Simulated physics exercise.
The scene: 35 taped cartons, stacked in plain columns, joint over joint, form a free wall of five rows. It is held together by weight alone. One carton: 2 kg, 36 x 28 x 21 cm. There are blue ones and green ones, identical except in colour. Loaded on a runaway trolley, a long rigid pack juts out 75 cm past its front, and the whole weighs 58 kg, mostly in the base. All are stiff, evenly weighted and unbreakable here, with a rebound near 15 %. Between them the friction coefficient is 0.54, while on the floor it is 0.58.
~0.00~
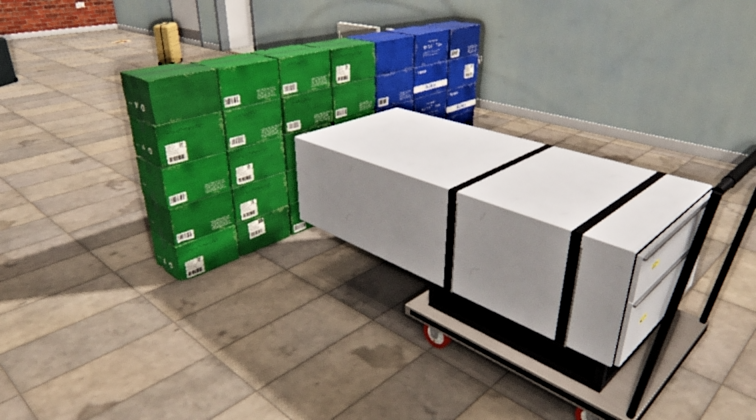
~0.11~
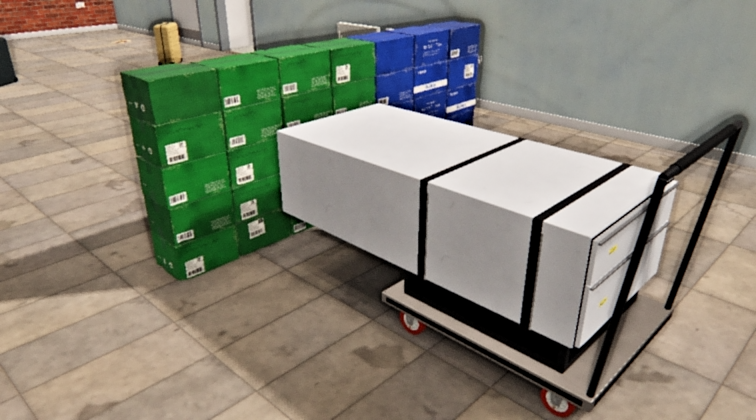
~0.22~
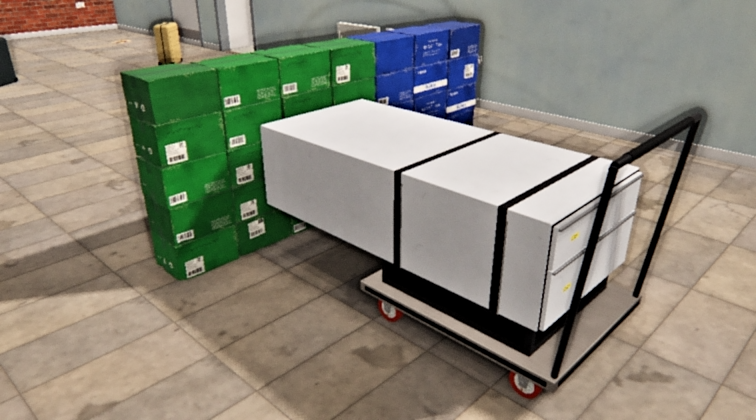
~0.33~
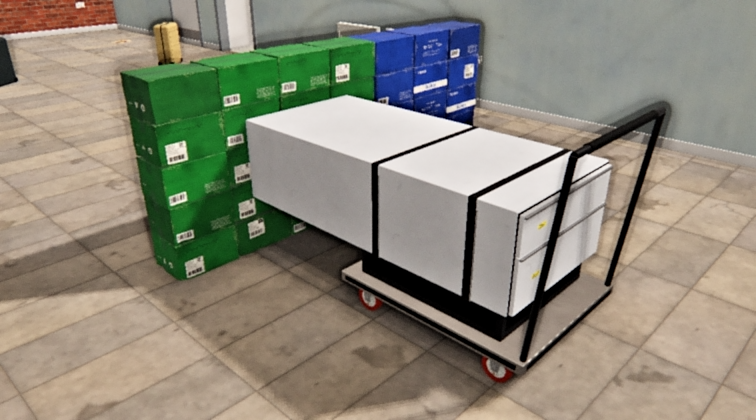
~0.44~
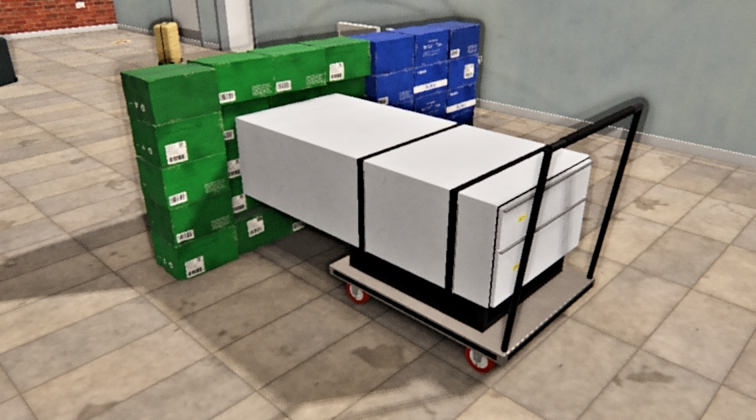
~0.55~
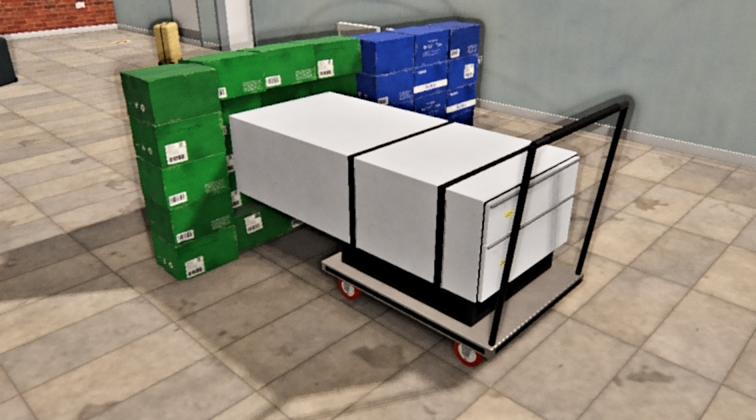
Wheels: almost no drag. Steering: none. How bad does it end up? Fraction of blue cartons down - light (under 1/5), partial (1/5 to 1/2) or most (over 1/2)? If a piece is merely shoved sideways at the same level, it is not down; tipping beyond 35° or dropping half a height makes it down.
Light.
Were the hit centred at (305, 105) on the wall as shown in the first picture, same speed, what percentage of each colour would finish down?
Result - green: 80 percent, blue: 0 percent.
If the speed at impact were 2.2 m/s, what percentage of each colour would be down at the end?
Down at the end: Green 60 per cent, blue 0 per cent.
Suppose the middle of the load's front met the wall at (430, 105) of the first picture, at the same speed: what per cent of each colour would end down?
Then green ends 0 per cent down and blue 80 per cent.
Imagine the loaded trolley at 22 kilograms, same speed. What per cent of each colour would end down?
Down at the end: Green 0 per cent, blue 0 per cent.
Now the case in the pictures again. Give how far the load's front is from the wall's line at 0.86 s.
Position: Approx. 25 cm beyond.
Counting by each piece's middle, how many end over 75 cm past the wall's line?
About 8 pieces.
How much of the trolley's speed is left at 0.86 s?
Roughly 0.3 m/s.
After 0.66 s, load 20 cm past the wall's line, still rolling; none of the 15 blue cartons down (0 of 35 in all colours); top blue carton unmoved; top green carton leaning 11°.
After 0.86 s, load 26 cm past the wall's line, still rolling; none of the 15 blue cartons down (0 of 35 in all colours); top blue carton unmoved; top green carton leaning 29°, 6 cm lower.
After 1.06 s, load 31 cm past the wall's line, still rolling; none of the 15 blue cartons down (12 of 35 in all colours); top blue carton unmoved; top green carton leaning 60°, 35 cm lower.
After 1.28 s, load 36 cm past the wall's line, still rolling; none of the 15 blue cartons down (12 of 35 in all colours); top blue carton unmoved; top green carton on its side.
At rest (2.6 s), load 46 cm past the wall's line, stopped; none of the 15 blue cartons down (12 of 35 in all colours); top blue carton unmoved; top green carton on its side. That is 0 per cent. As the last picture would show them, middles, top blue carton near (450, 40), top green carton near (242, 140).
